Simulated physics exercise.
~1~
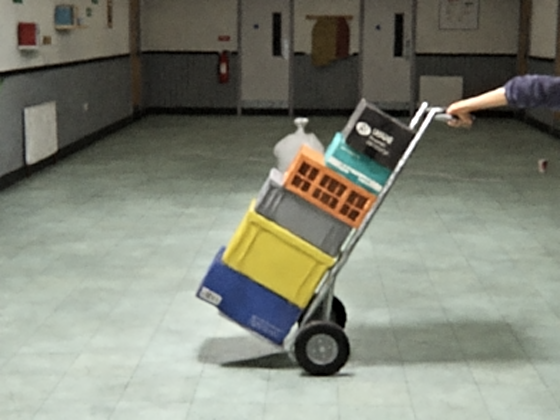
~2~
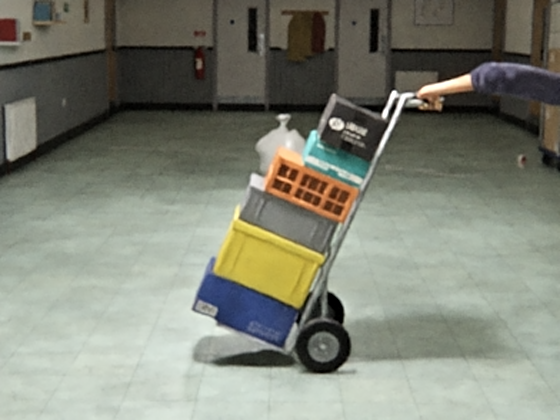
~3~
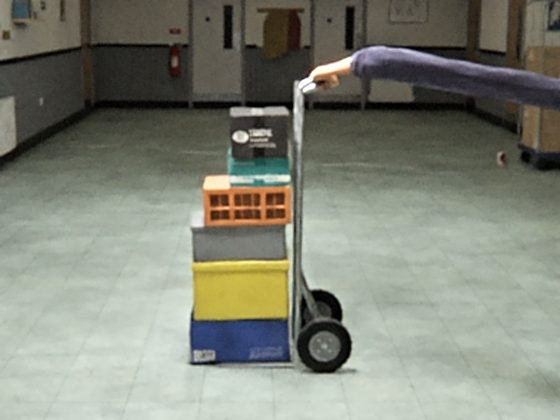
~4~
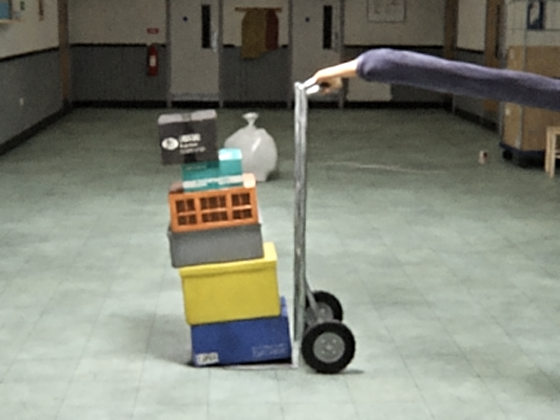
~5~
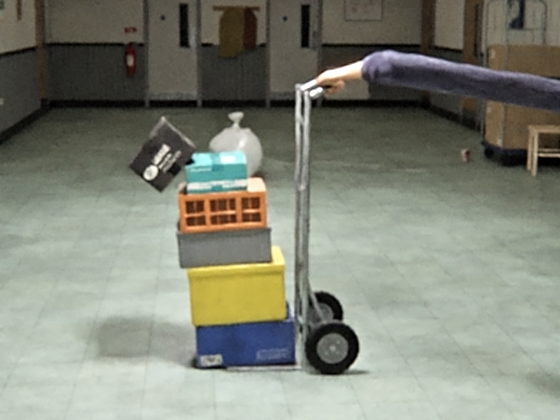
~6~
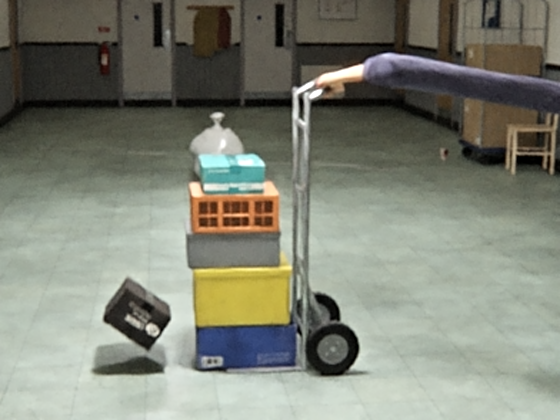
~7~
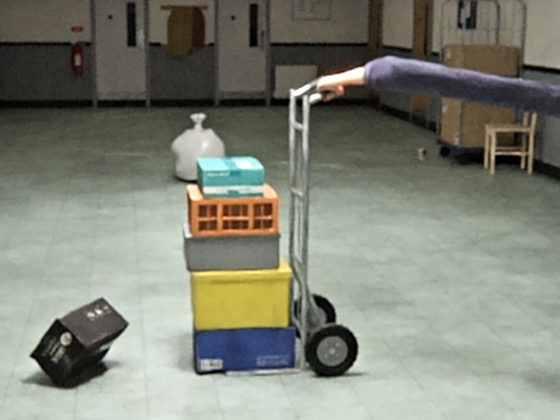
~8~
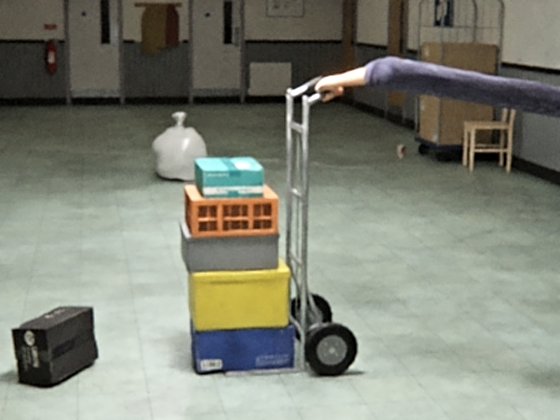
Black box toppling left onto the floor as a hand tips a loaded hand truck upright, the coloured stack left standing askew.
